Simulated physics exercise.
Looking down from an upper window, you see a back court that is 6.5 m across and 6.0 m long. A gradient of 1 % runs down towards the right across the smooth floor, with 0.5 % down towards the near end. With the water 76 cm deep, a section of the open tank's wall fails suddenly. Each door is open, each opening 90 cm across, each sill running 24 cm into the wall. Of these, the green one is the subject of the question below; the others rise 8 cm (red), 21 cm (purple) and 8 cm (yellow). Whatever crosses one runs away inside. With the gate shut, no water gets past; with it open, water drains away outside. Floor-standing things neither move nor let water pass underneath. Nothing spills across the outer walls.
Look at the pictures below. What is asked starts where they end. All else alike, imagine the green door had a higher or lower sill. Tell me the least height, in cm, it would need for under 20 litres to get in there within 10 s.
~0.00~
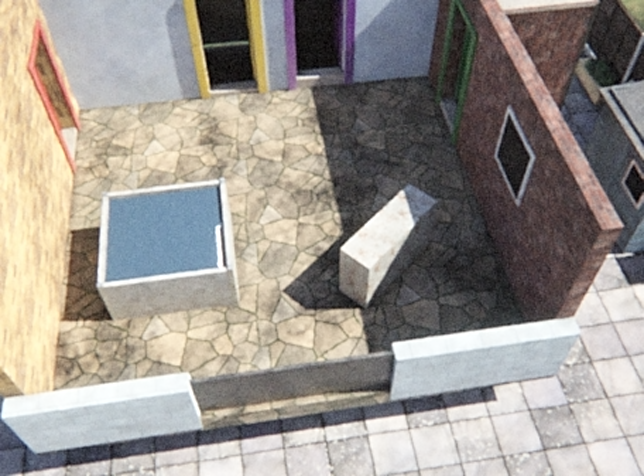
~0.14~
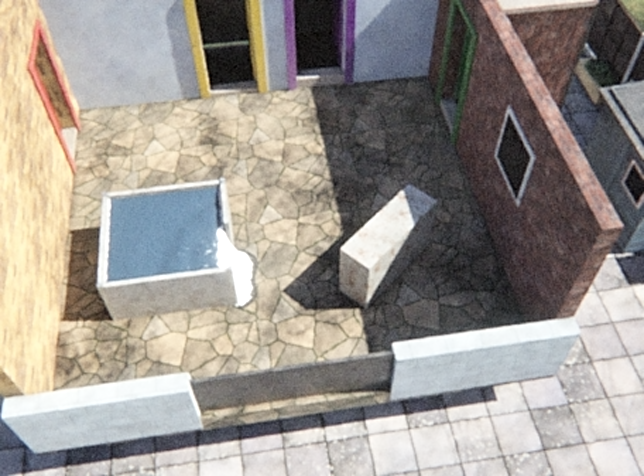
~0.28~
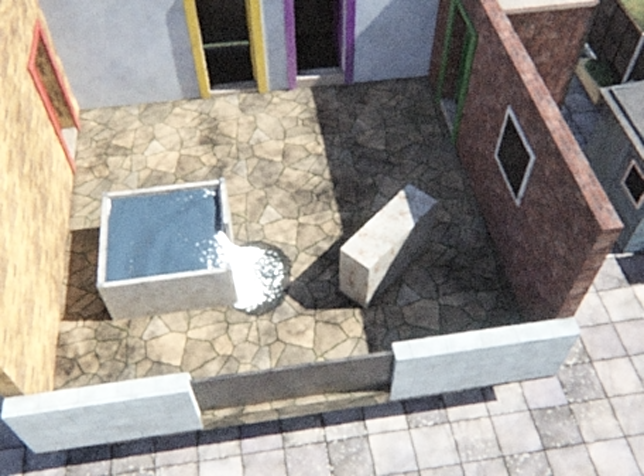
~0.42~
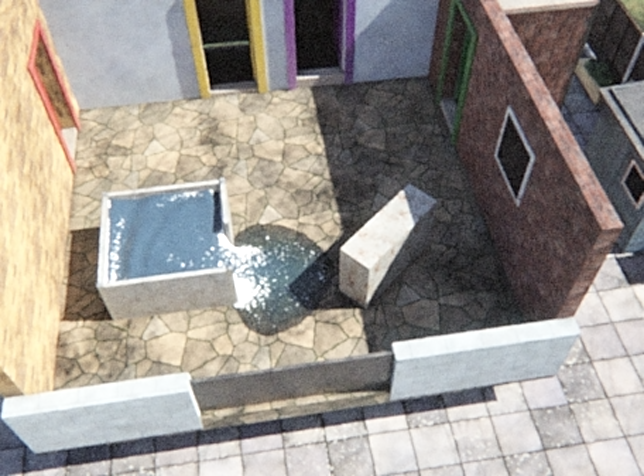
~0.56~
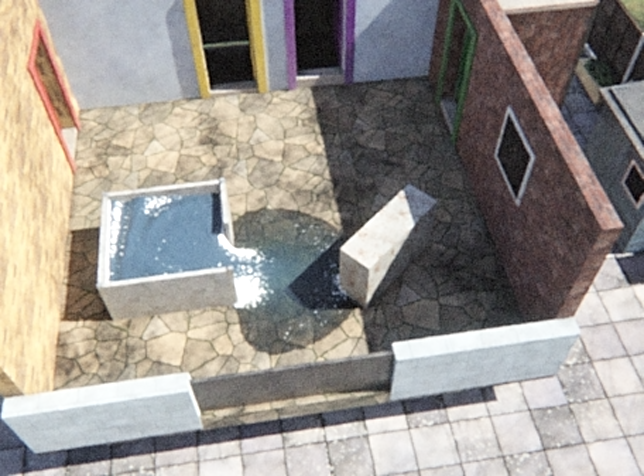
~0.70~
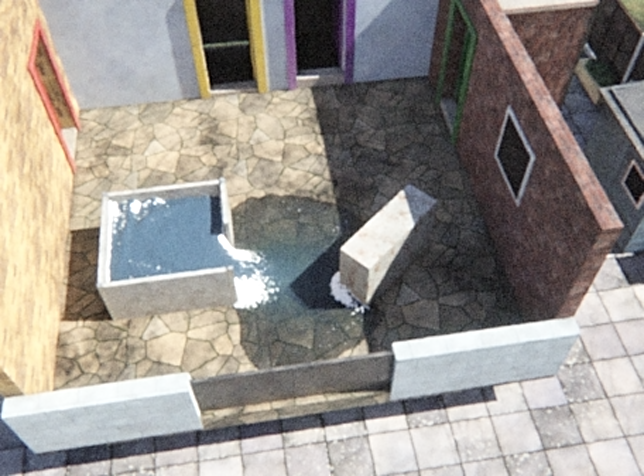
You would need roughly 13 cm.
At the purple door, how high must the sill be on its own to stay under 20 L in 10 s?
Roughly 7.0 cm at the purple door.
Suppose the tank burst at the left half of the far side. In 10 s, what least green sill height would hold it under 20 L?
Then it needs around 12.5 cm.
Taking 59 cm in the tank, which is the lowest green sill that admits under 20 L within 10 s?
About 9.5 centimetres.
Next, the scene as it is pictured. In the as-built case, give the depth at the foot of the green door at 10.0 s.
A ruler would read roughly 7.5 cm.
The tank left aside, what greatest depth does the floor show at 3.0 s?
Close to 36 centimetres.
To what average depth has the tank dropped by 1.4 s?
47 cm, roughly.
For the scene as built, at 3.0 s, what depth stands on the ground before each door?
At the green door the depth is 16 cm, at red 0 cm, at purple 0 cm and at yellow 0 cm.
After 1.4 s water covers 25 % of the floor, deepest (35 cm) near (348, 278); it has not reached the green door.
After 3.0 s water covers 40 % of the floor, deepest (36 cm) near (431, 83); 16 cm at the green door, 5 litres in over its 15 cm sill.
After 10.0 s water covers 100 % of the floor, deepest (10 cm) near (493, 240); 7 cm at the green door, 10 litres in over its 15 cm sill.
At the green door as built, the water arrived by 1.9 s and peaked near 18 cm at 2.6 s.
Run again over the same 10 s with other heights there, 32 litres in over 11.5 cm, 6 litres over 16 cm. The limit of 20 litres is kept from about 13 cm up.
